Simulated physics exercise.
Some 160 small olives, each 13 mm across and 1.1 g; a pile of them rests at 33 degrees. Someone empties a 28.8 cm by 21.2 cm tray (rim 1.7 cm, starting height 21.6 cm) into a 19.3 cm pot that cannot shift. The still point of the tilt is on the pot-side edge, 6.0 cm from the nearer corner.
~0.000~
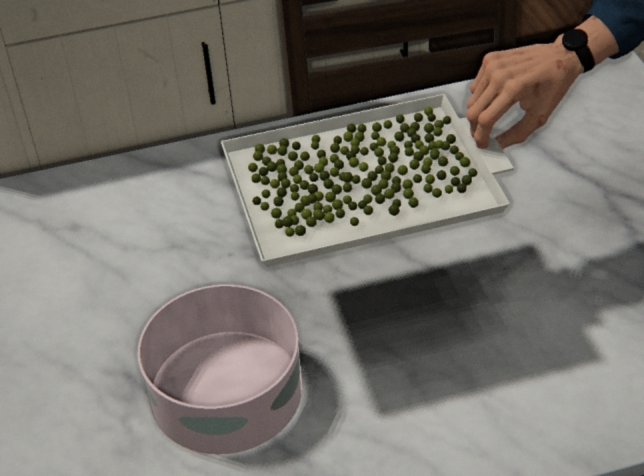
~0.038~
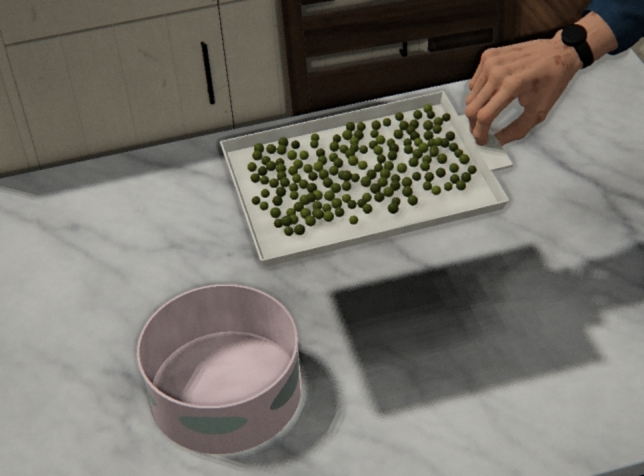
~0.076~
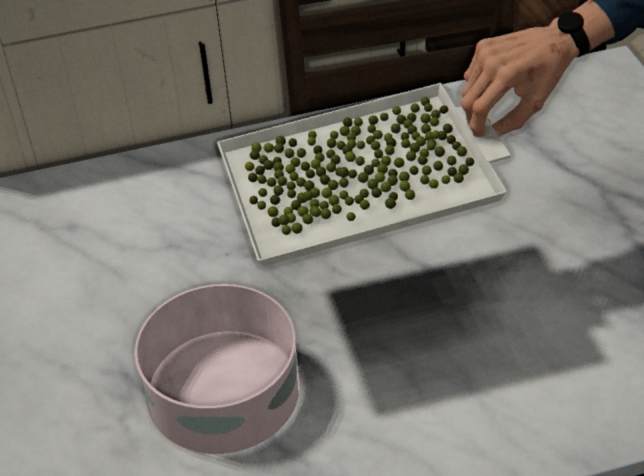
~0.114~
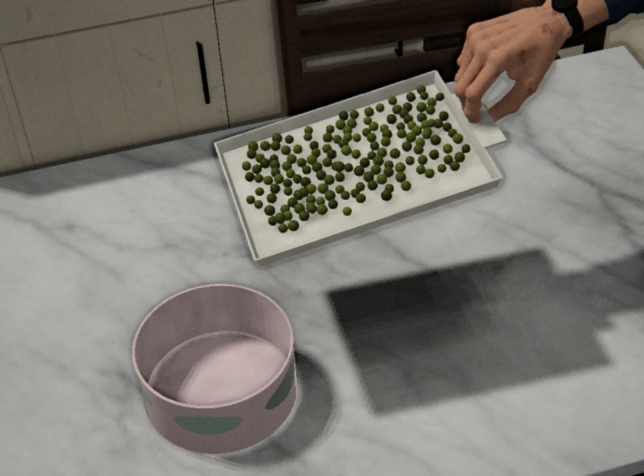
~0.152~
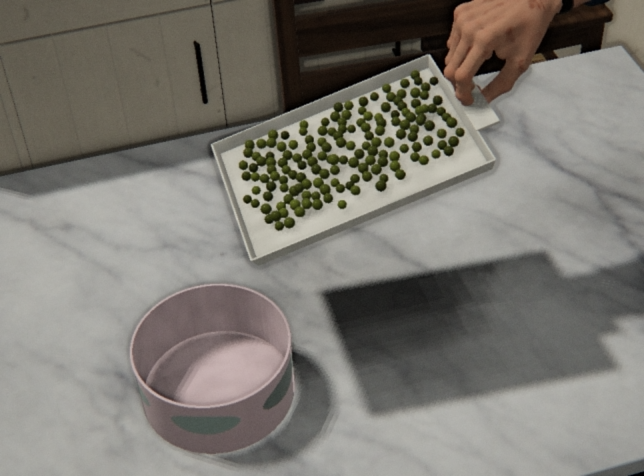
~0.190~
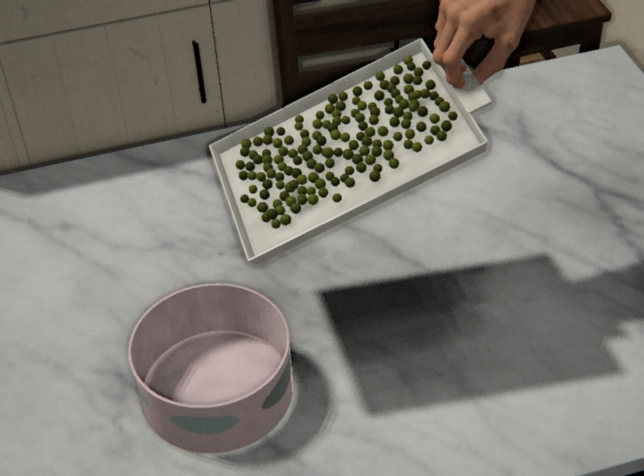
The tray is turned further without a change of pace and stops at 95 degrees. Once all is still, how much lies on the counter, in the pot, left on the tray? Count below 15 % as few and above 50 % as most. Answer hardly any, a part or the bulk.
On the counter: The bulk; in the pot: A part; left on the tray: Hardly any.
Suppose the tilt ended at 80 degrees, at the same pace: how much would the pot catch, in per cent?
Then about 35 per cent.
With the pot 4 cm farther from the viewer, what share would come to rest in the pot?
Then about 50 per cent.
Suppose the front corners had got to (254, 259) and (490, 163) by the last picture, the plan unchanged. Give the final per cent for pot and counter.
Pot 80, counter 20.
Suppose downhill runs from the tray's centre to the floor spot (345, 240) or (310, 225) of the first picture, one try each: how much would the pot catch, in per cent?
Some 50 and 95 per cent.
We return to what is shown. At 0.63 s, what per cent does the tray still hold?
Roughly 85 per cent.
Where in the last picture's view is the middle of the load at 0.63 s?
Around (218, 187).
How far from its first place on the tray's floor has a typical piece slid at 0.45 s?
About 6 cm.
After 0.45 s, tilt 57 degrees; the tray holds 100 %, the pot 0 %.
After 0.63 s, tilt 83 degrees; the tray holds 85 %, the pot 0 %.
After 0.92 s, tilt 95 degrees; the tray holds 0 %, the pot 30 %.
By 1.6 s all is still; counter 65 %, pot 35 %, tray 0 %.
